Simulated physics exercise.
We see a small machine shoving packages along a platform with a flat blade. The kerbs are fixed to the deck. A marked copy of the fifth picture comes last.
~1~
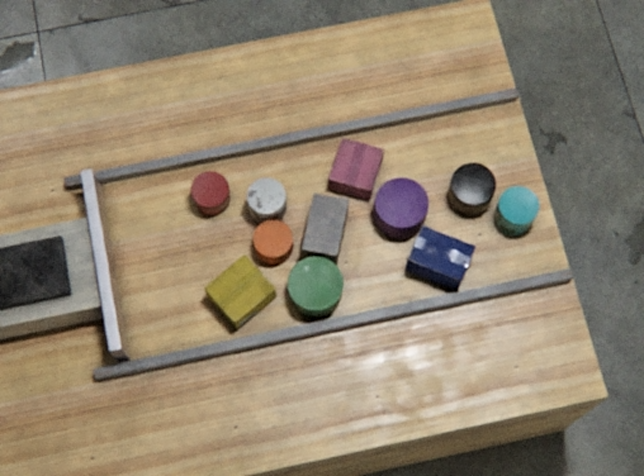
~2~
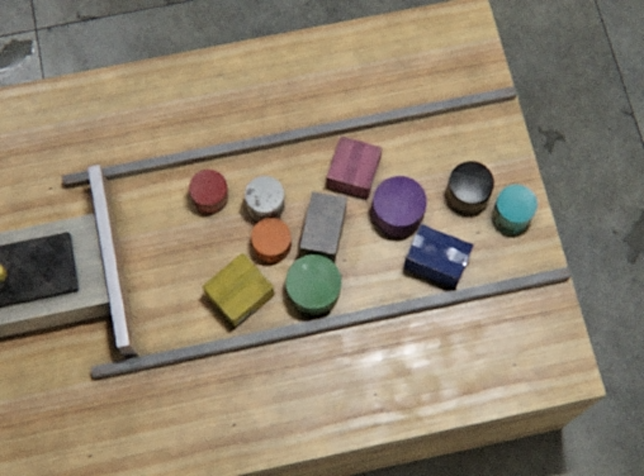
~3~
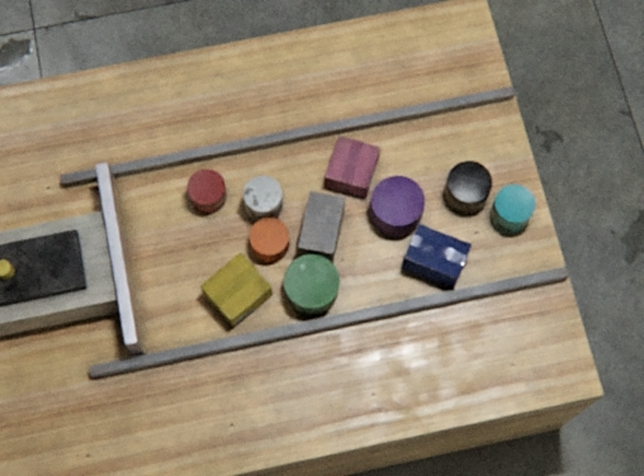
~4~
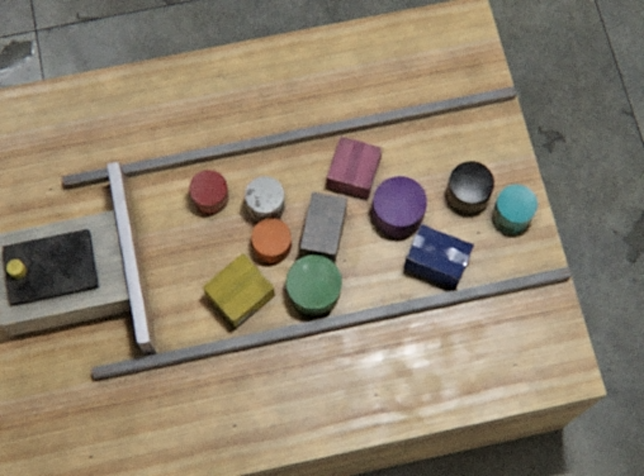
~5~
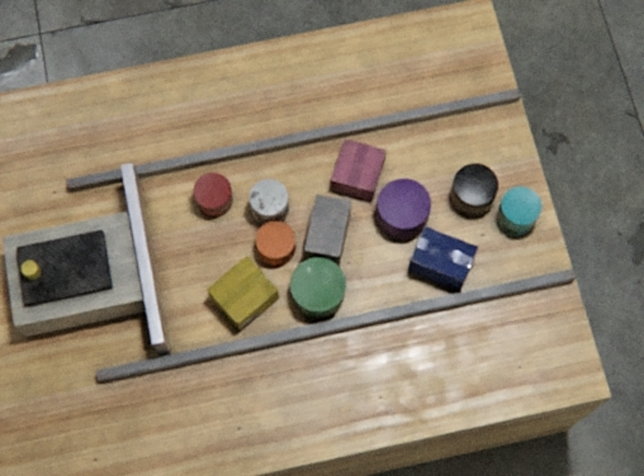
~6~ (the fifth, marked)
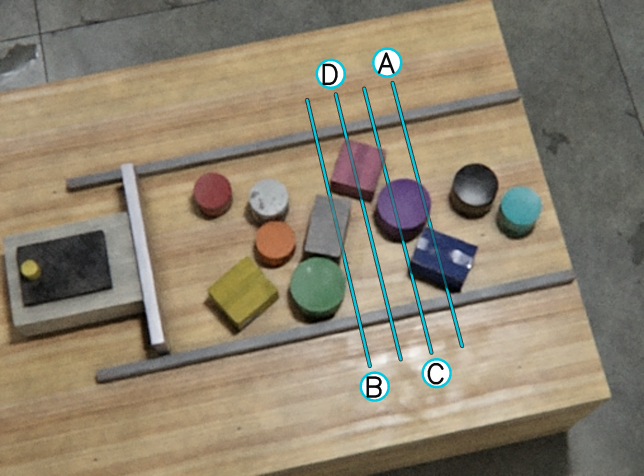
Small machine with a flat blade sliding slowly right between two rails toward colourful blocks and discs, which stay still.
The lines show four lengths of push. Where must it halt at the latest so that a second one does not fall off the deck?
Up to line C.
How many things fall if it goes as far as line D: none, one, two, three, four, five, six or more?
The count is none.
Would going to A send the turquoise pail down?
By then, yes.
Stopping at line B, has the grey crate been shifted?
Yes.
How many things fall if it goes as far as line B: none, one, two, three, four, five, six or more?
By then, none.
On the marked copy, A at (426, 209); B at (337, 228); C at (396, 215); D at (367, 222).
With C. Early on, robot (164, 247); green pail (335, 289); yellow parcel (280, 294).
Further on, robot (257, 227); blue parcel (469, 248); purple canister (430, 203).
At the end, robot (325, 213); turquoise pail (554, 199); black canister (535, 162); none fallen.
As for the rest, A drops two; B is within the limit but short; D is within the limit but short.
